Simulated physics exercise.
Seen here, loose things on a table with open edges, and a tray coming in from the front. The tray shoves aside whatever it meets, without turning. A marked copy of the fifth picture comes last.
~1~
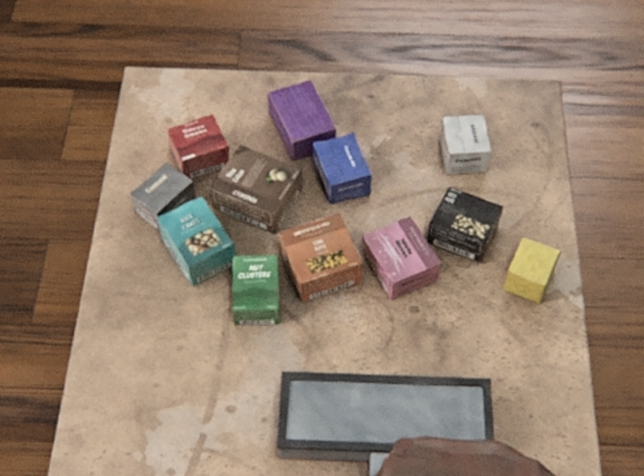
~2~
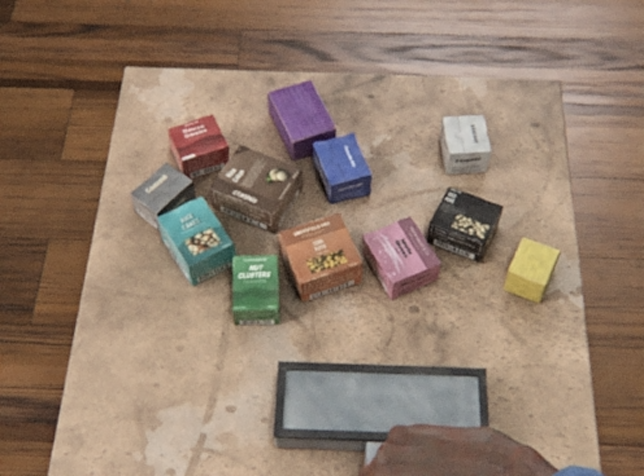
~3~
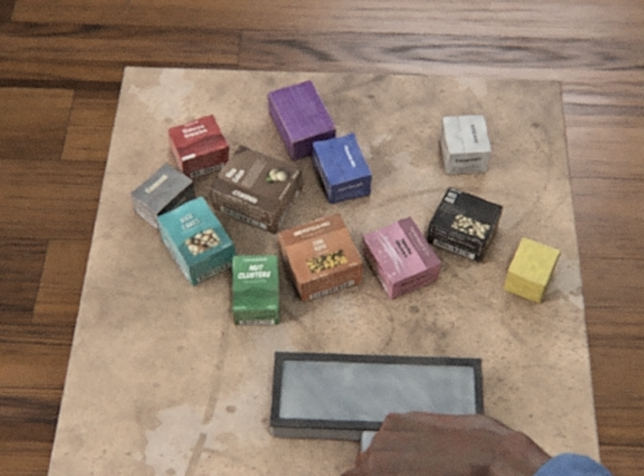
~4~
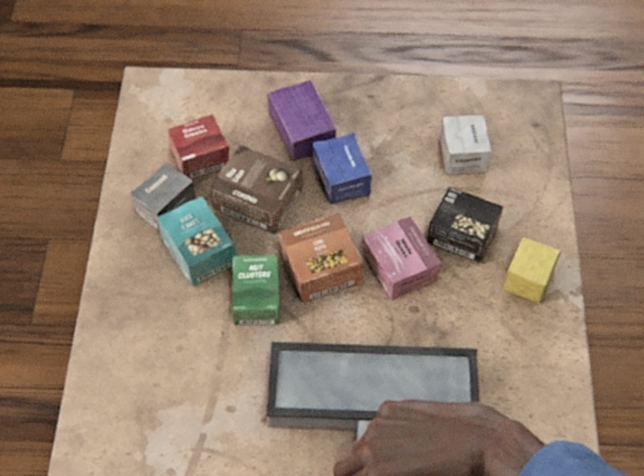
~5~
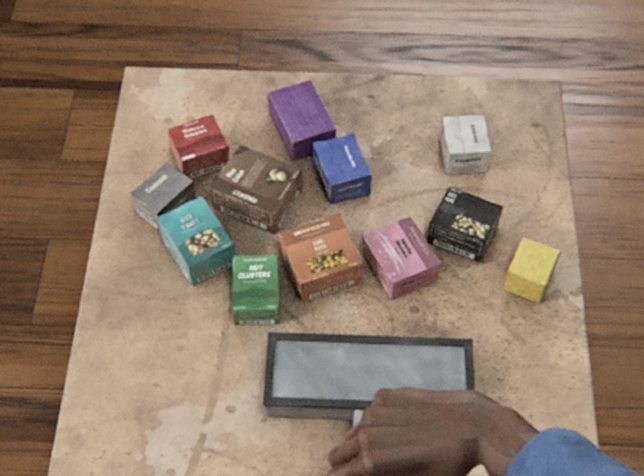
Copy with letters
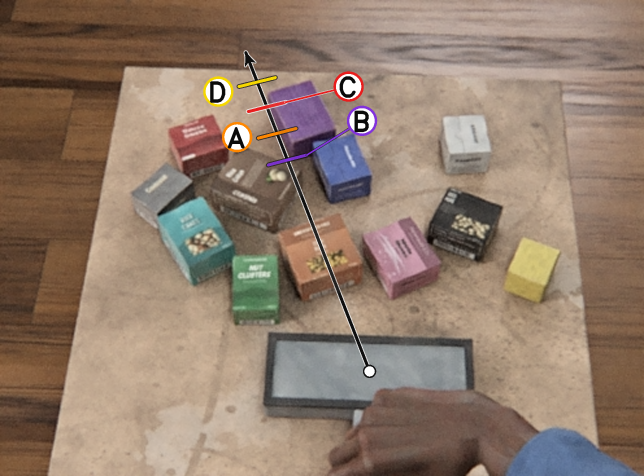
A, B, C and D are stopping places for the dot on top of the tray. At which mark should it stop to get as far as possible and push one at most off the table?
At B, and not beyond.
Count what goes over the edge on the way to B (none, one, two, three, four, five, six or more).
By then, one.
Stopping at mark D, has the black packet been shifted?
No.
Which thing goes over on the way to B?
The purple block.
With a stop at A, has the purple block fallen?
Yes.
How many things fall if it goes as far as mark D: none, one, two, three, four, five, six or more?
Six or more.
On the marked copy, A at (277, 133); B at (287, 160); C at (267, 107); D at (257, 82); the arrow from (370, 371) to (246, 52); the white dot at (370, 371).
With B. Early on, tray (337, 296); turquoise packet (193, 232); brown packet (259, 178).
Further on, tray (307, 220); purple block (308, 70); grey packet (134, 187).
At the end, tray (288, 169); purple block over the edge; brown packet (237, 70); one fallen.
As for the rest, A drops three; C drops three; D drops six.
